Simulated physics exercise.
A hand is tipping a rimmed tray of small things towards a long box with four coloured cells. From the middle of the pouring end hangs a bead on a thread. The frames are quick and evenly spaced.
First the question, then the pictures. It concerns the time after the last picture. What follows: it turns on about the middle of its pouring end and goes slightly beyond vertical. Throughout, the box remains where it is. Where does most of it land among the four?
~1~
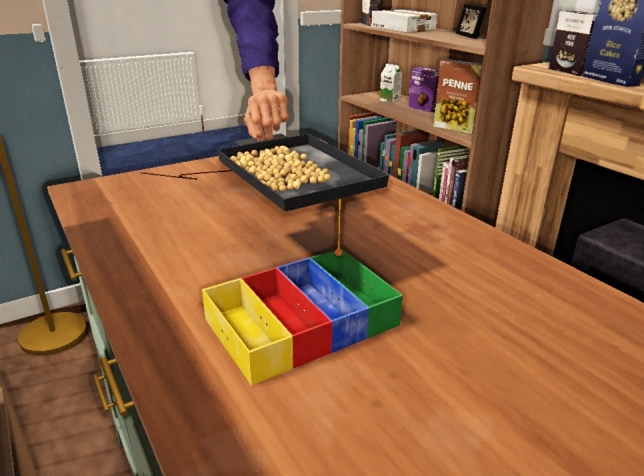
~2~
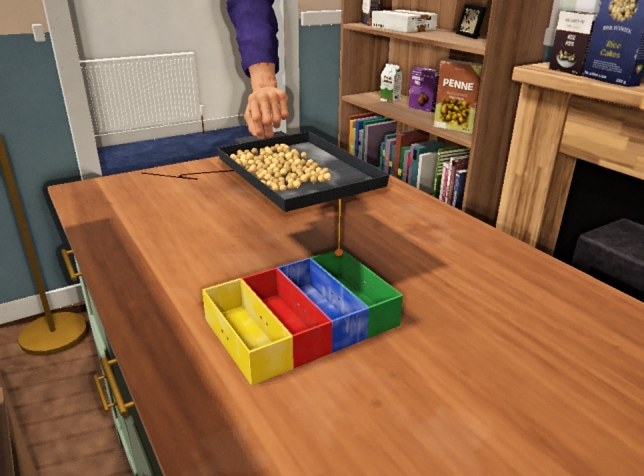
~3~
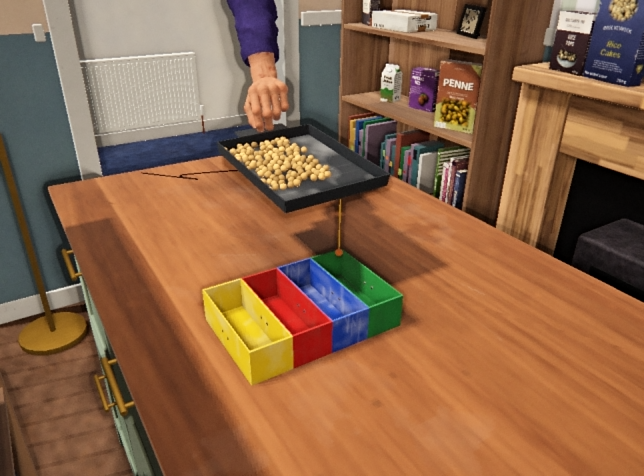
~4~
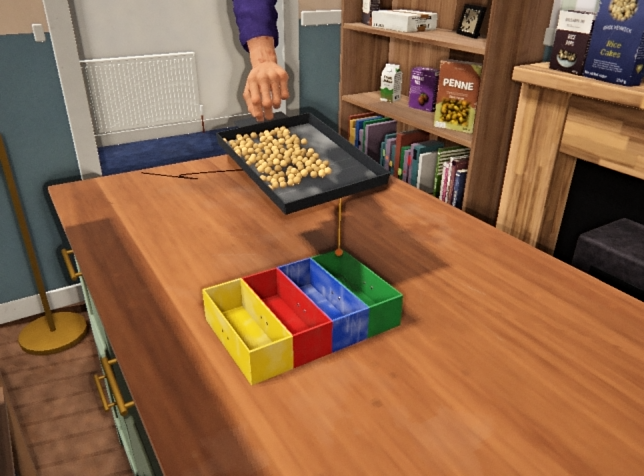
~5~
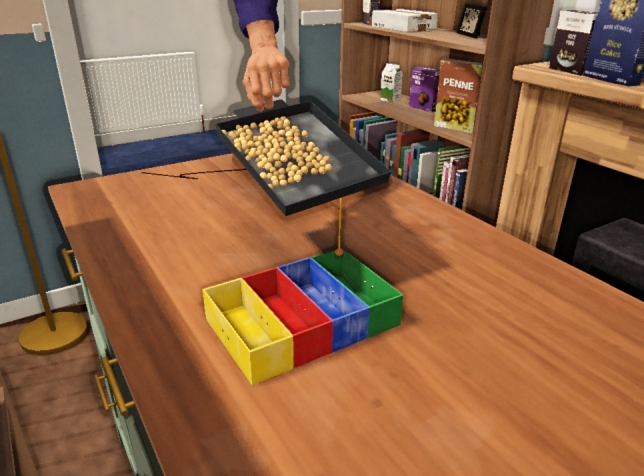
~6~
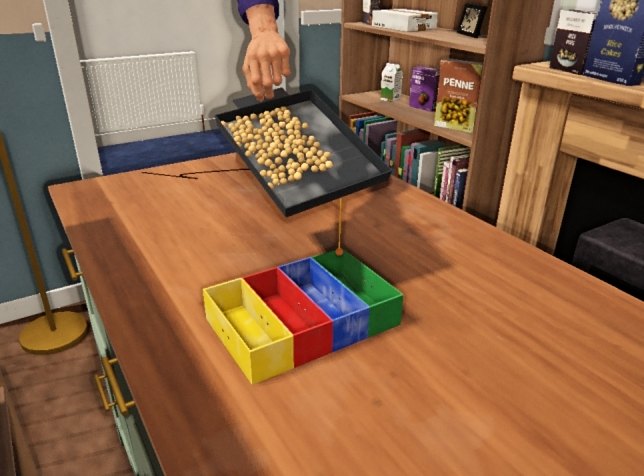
Most of it lands in the blue cell.
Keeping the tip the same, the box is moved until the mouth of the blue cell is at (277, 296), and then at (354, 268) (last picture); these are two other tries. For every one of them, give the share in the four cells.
Result, in turn: 80 %, 90 %.
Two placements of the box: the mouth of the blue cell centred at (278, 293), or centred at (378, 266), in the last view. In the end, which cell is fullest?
The first placement favours the green cell, while the second favours the cell in yellow.
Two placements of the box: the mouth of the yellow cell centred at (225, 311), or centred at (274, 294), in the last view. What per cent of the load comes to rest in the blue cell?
Around 50 and then 20 per cent.
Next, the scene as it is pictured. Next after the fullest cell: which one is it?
Second place: The red one.
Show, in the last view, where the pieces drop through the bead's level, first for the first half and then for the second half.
About (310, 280) to begin with, then about (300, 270).
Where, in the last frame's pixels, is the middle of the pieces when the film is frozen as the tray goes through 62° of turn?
Around (299, 176).
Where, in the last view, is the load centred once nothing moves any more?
Around (321, 315).
Just after the last frame, tray tipped steeply; every one on the tray.
A moment on, tray tipped right over; almost all on the tray; just a few in the blue cell; just a few in the green cell; just a few falling or outside the box.
Further on, tray tipped past a quarter turn; roughly half in the blue cell; roughly a third in the red cell; roughly a quarter in the green cell; just a few in the yellow cell; just a few falling or outside the box.
When it is over, tray tipped past a quarter turn; roughly half in the blue cell; roughly a third in the red cell; roughly a quarter in the green cell; just a few in the yellow cell; just a few outside the box.
